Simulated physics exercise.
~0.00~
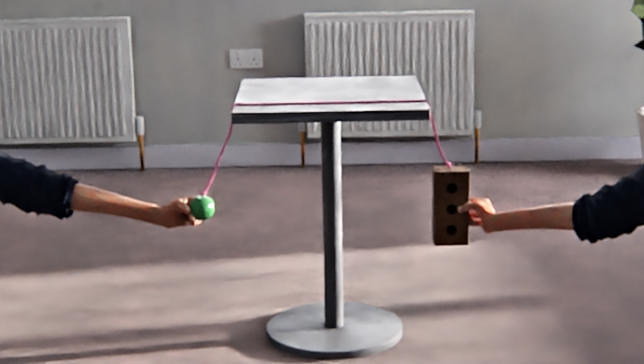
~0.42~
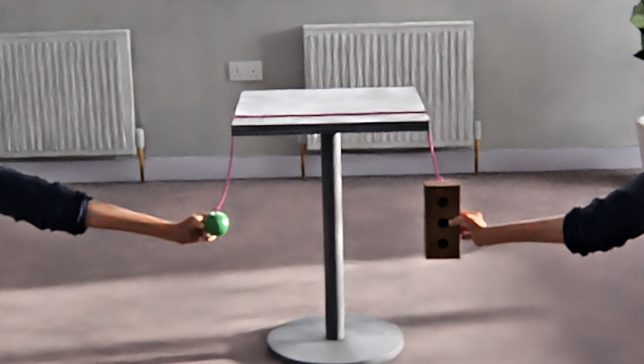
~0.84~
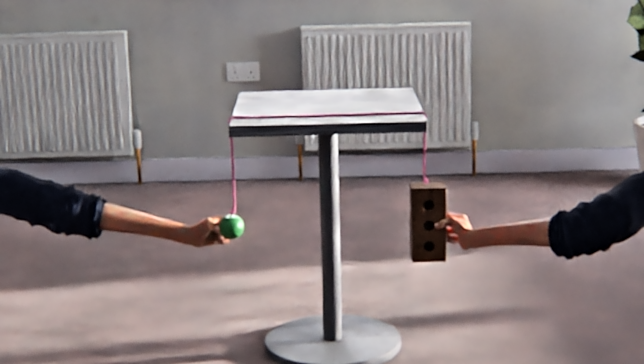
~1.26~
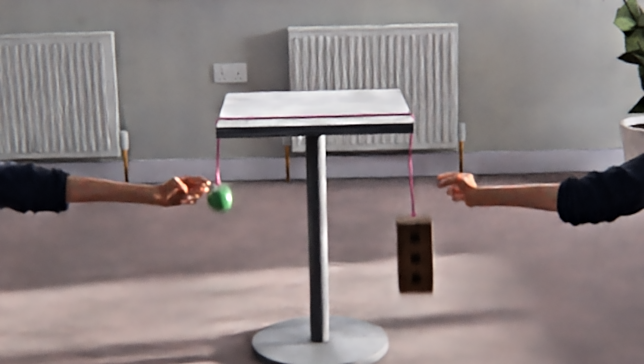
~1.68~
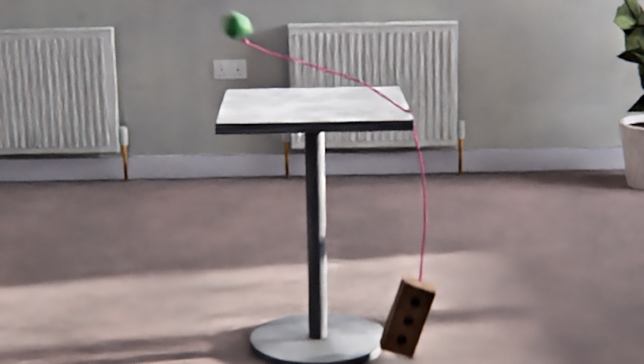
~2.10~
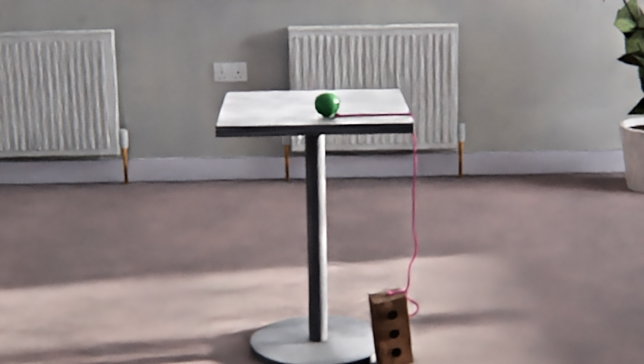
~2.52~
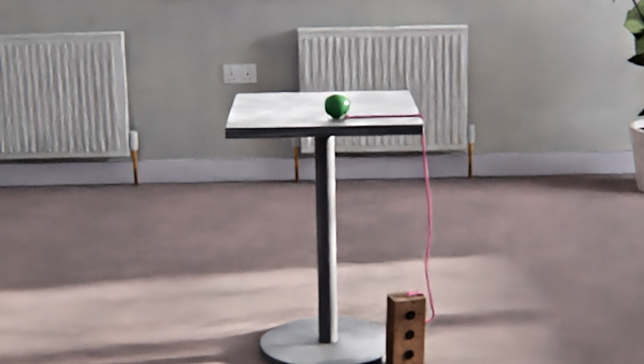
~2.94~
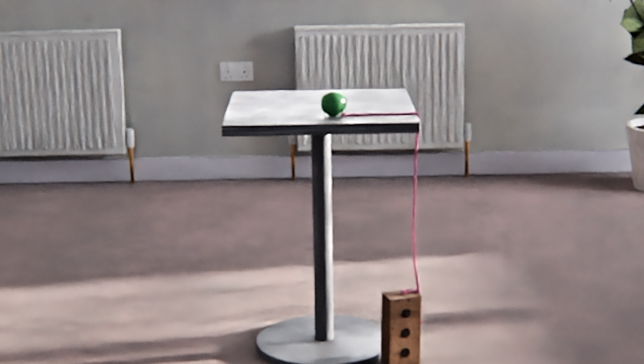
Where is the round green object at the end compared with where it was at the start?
At the start it was held in a hand below the tabletop on the left side, and at the end it was resting on top of the table.
